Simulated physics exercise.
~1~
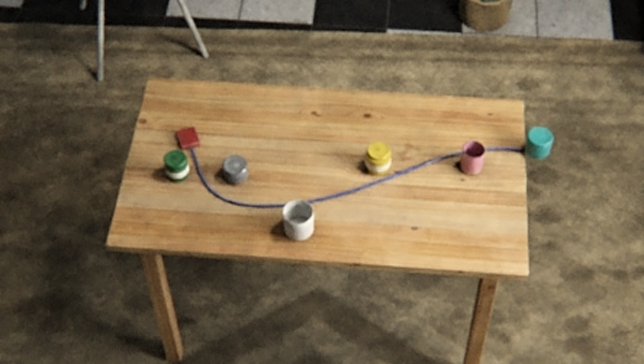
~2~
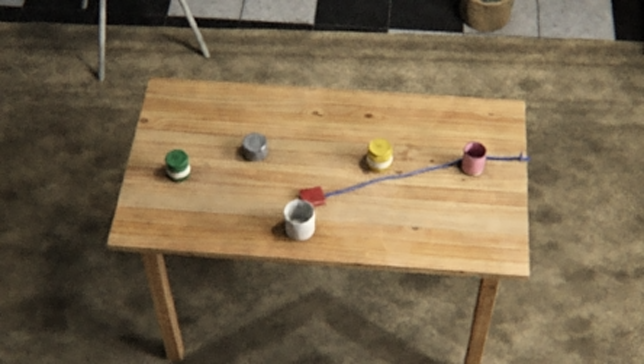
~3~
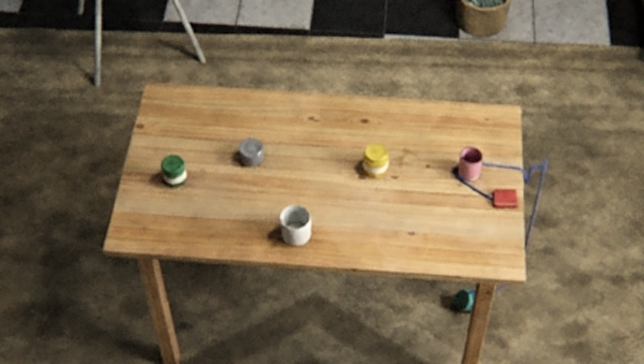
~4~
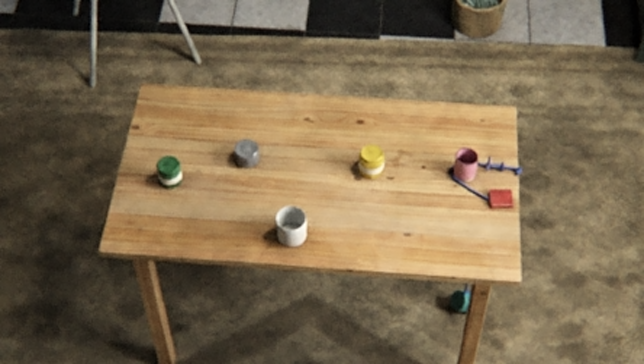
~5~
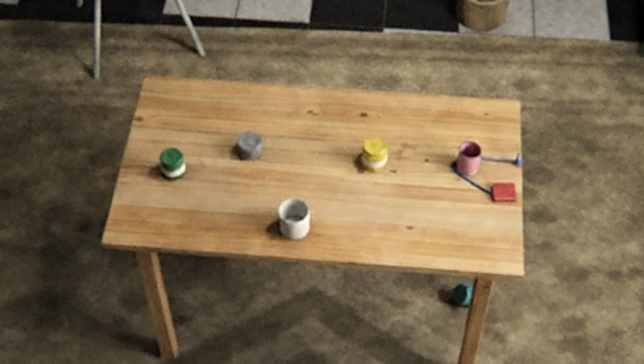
The clip opens on a wooden table where a thin cable curves from a red block at the left to a teal cylinder at the right edge, with green, grey, yellow, white and pink containers around it. The teal piece drops out of sight over the side as the red block slides right and down, near the white cup, and the grey tub shifts slightly right and up. The red block then travels on past the pink mug, while the teal piece appears below the table. The cable end flicks about near the edge. Finally, the red block rests near the right edge, the other containers still standing.
